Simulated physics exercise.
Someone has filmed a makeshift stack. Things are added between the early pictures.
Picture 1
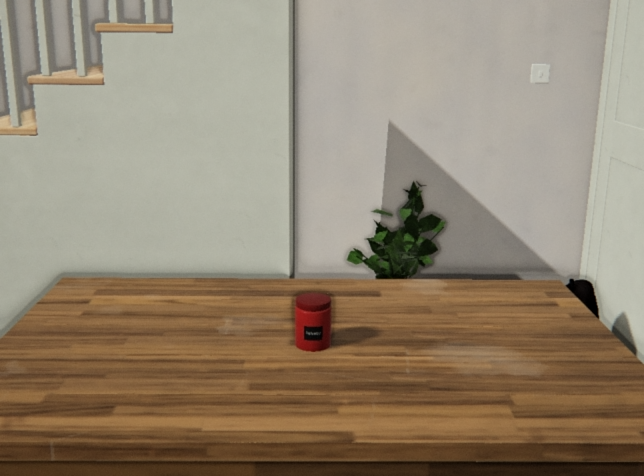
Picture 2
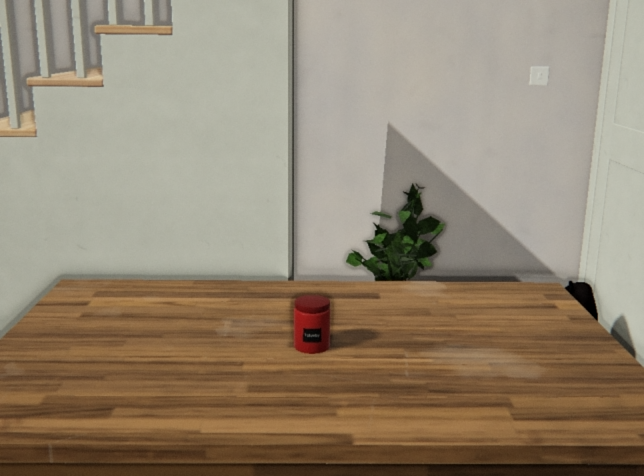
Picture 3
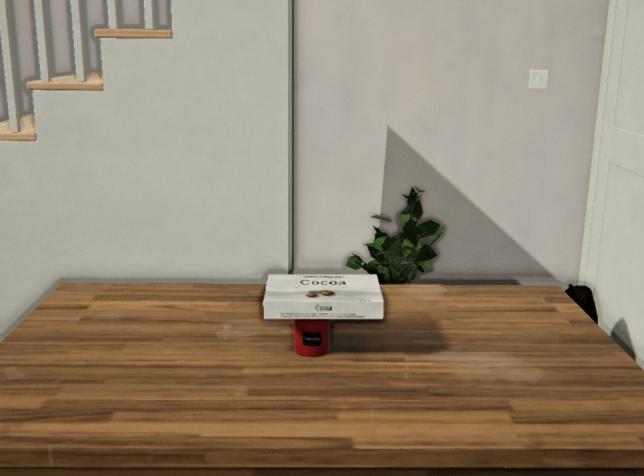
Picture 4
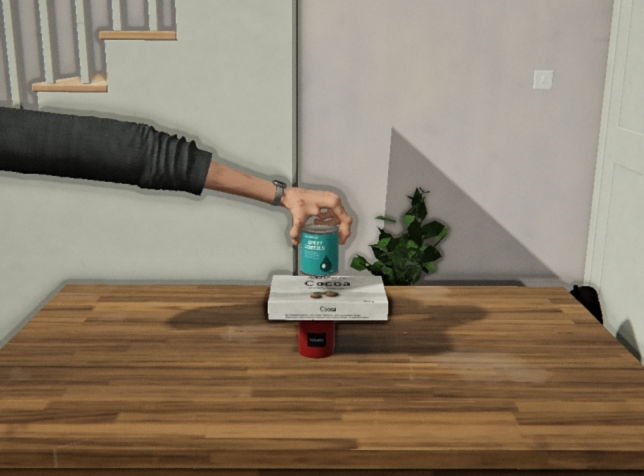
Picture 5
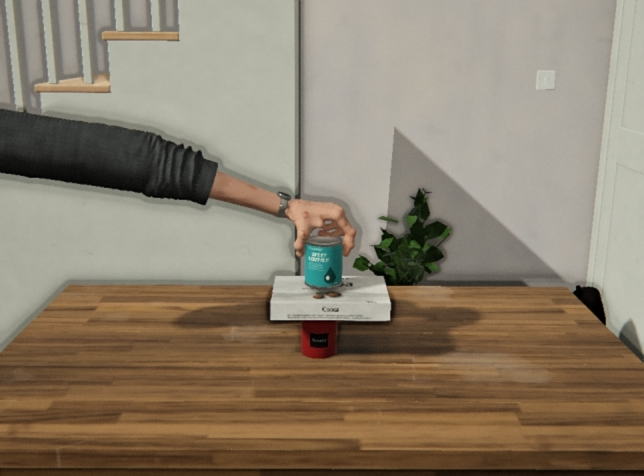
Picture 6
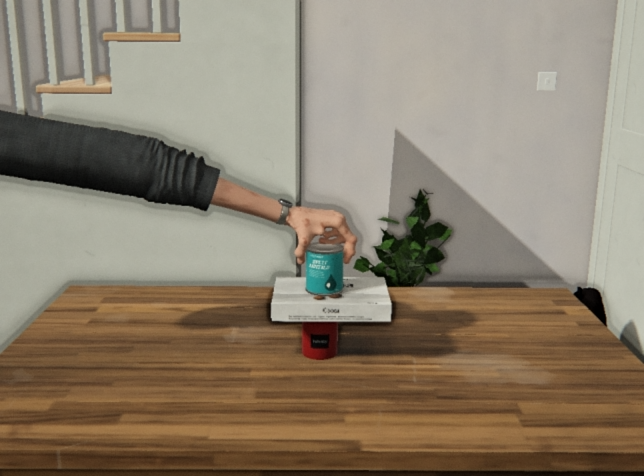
The clip shows a red jar on a wooden table, then a white cocoa packet lying on top of it, before a hand reaching in from the left lowers a turquoise tin onto the packet and keeps holding it.
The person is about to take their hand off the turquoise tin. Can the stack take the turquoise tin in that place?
Here the stack holds.
Then, 0.20 s past the last view, nothing moves.
Then, 0.50 s past the last view, turquoise tin resting near (325, 269).
Finally, all 3 still in place. Final places as the last picture's camera would see them, turquoise tin near (325, 269). The stack stays up.
